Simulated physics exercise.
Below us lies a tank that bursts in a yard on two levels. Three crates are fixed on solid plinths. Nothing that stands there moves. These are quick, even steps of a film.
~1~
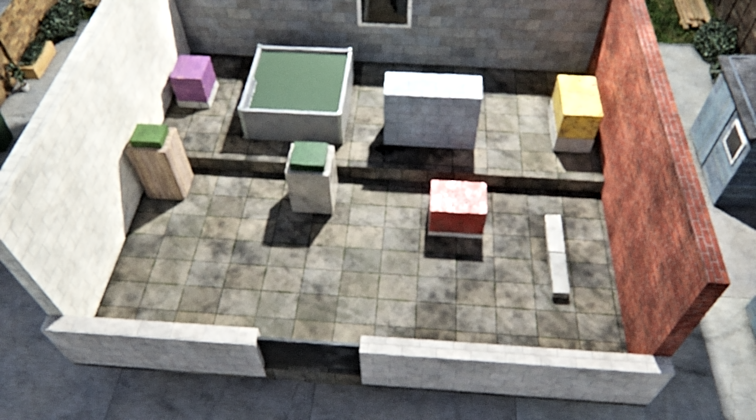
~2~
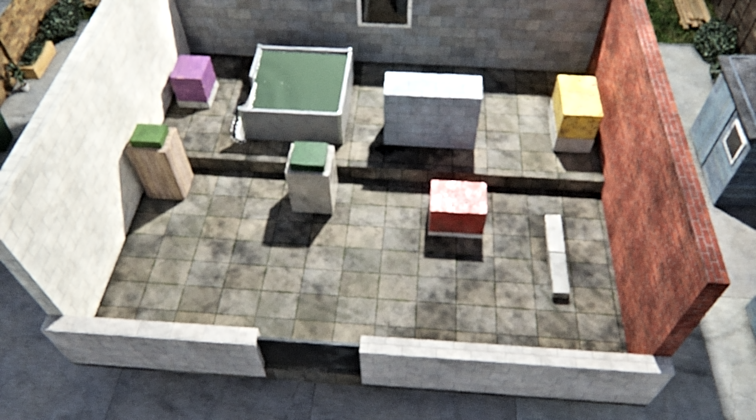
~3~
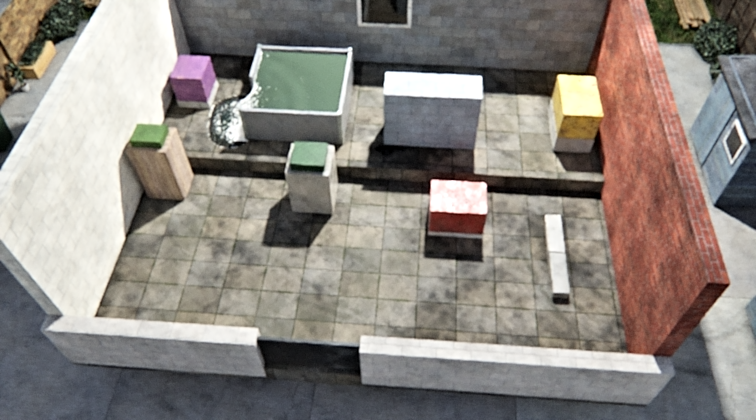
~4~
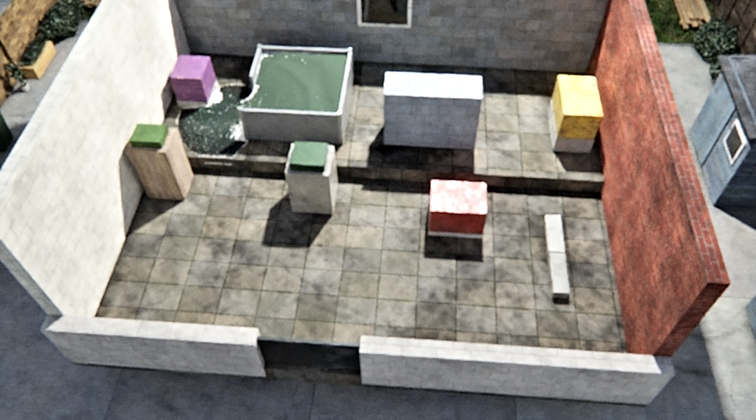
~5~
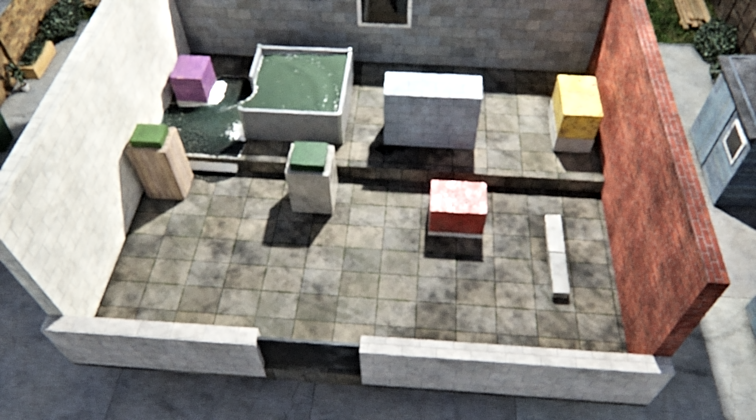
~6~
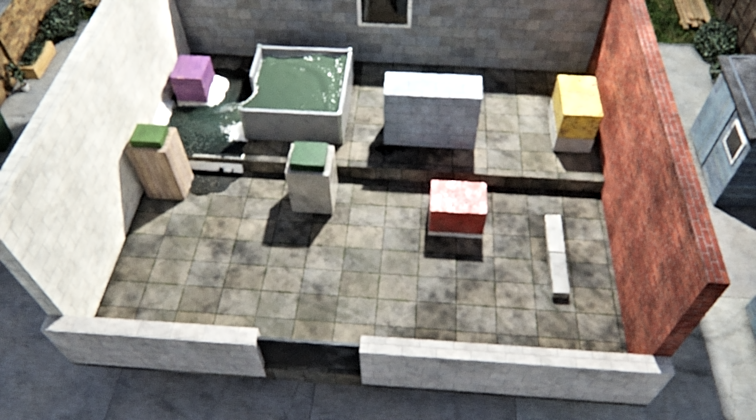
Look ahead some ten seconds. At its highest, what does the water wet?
One by one: The red crate stays dry; the yellow crate stays dry; the purple crate gets wet.
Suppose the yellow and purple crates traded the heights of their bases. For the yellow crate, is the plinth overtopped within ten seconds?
My reading: Yellow crate remains dry.
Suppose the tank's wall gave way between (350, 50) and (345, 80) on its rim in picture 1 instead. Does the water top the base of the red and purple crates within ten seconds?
One by one: The red one is safe; the purple one escapes it.
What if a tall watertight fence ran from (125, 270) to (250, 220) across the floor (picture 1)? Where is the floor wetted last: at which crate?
It is the yellow one.
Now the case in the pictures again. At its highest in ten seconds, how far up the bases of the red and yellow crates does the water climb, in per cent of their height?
In turn 40 and 20 per cent.
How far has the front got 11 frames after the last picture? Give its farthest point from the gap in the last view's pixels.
I would point to (86, 339).
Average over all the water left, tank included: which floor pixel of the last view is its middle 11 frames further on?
Close to (251, 122).
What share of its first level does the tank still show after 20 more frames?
I make it 40 per cent.
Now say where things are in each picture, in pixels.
The first picture shows the tank at (298, 82) is whole and still.
In the second picture, water pours out at (252, 111) and has run to (240, 138).
In the third picture, the front is at (214, 137), out from the gap at (252, 113).
In the fourth picture, water pours out at (252, 113) and has run to (181, 125).
In the fifth picture, water pours out at (252, 113) and has run to a hidden place.
In the sixth picture, water pours out at (252, 113) and has run to a hidden place.
A moment on, water covers 10 % of the floor; the red crate not reached, the yellow crate not reached, the purple crate water round its plinth.
Next, water covers 20 % of the floor; the red crate not reached, the yellow crate not reached, the purple crate water round its plinth.
Then, water covers 40 % of the floor; the red crate not reached, the yellow crate not reached, the purple crate water round its plinth.
Later, water covers 65 % of the floor; the red crate water round its plinth, the yellow crate water round its plinth, the purple crate water round its plinth.
In the end, water covers 75 % of the floor; the red crate stayed above the water, the yellow crate stayed above the water, the purple crate was topped.
